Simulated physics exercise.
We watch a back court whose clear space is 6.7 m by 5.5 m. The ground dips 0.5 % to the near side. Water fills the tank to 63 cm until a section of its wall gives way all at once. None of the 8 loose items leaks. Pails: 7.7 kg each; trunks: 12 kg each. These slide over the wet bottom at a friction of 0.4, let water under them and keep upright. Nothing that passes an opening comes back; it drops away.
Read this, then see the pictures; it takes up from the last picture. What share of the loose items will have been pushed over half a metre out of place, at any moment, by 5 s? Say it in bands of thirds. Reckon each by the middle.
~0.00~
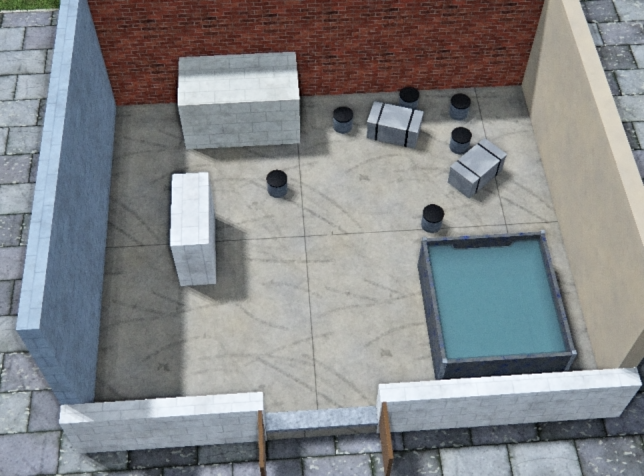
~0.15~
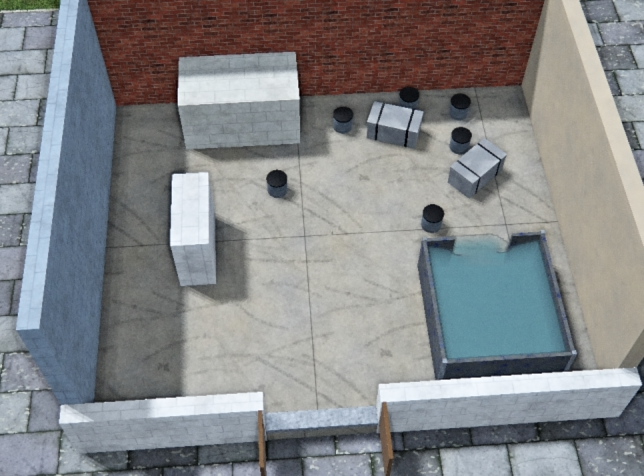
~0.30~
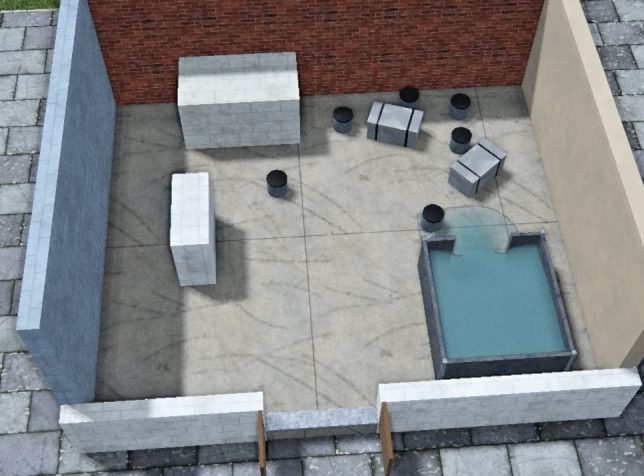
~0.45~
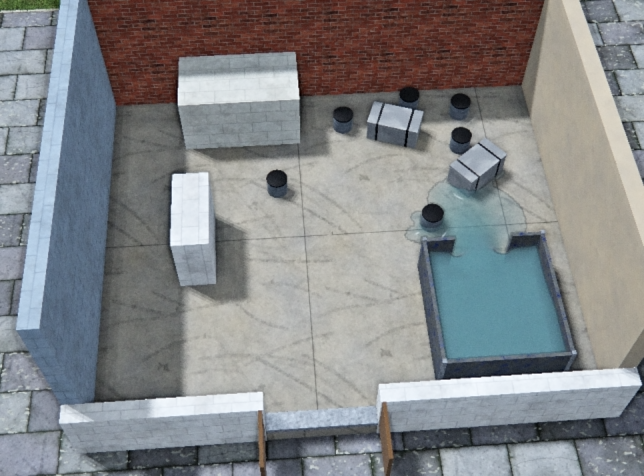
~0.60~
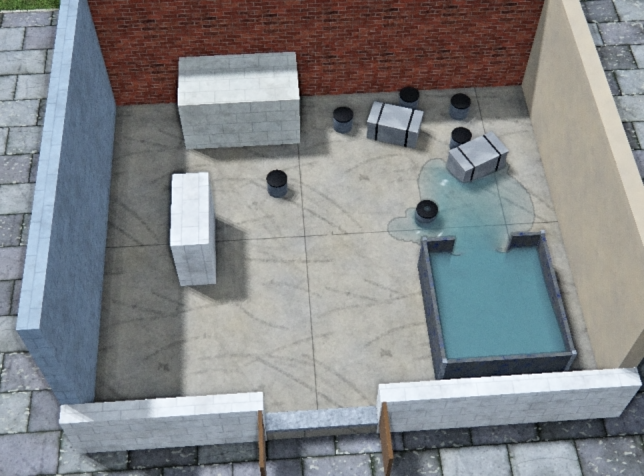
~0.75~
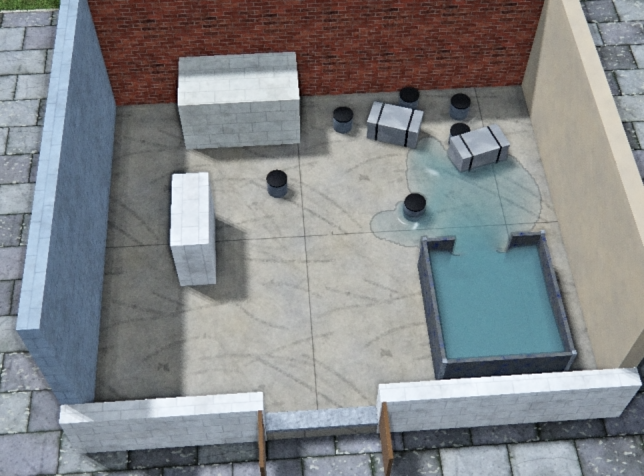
I would put it at two thirds or more.
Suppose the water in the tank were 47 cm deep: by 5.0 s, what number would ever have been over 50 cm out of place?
So the tally would be 7.
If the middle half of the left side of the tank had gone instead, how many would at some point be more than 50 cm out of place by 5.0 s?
Then 0.
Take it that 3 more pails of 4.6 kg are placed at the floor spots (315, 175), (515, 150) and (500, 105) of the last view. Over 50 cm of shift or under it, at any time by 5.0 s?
Order as given: Goes farther, goes farther, goes farther.
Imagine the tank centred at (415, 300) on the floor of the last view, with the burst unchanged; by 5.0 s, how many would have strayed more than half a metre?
Count: 8.
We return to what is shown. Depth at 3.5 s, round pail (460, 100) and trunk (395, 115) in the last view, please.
First about 15 cm, second about 16 cm.
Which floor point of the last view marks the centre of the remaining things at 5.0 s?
Mean position: Approximately (338, 160).
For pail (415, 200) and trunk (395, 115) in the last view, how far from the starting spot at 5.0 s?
In turn: 150 cm, 100 cm.
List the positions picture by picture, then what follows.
In the first picture, a trunk at (479, 160) rests on the ground; a pail at (433, 213) rests on the ground; 2.7 m2 under water; 0 of 8 have shifted.
In the second picture, a trunk at (479, 160), on the bottom; a pail at (433, 213), on the bottom; 3.2 m2 under water; 0 of 8 have shifted.
In the third picture, a trunk at (479, 160) rests on the ground; a pail at (433, 213) rests on the ground; water covers 3.8 m2; 0 of 8 have shifted.
In the fourth picture, a trunk at (479, 160) rests on the ground; a pail at (433, 212) rests on the ground; water covers 4.6 m2; 0 of 8 have shifted.
In the fifth picture, a trunk at (479, 151), on the bottom, 17 cm from its start; a pail at (427, 209) rests on the ground, 11 cm from its start; water covers 5.3 m2; 2 of 8 have shifted.
In the sixth picture, a trunk at (480, 141) rests on the ground, 36 cm from its start; a pail at (415, 202) rests on the ground, 32 cm from its start; 6.6 m2 under water; 3 of 8 have shifted.
After 1.1 s 2 of 8 are over 50 cm from their spots; 0 afloat.
After 2.2 s 6 of 8 are over 50 cm from their spots; 4 afloat.
After 3.5 s 7 of 8 are over 50 cm from their spots; 6 afloat.
After 5.0 s 8 of 8 are over 50 cm from their spots, and 8 have been at some point; 5 afloat.
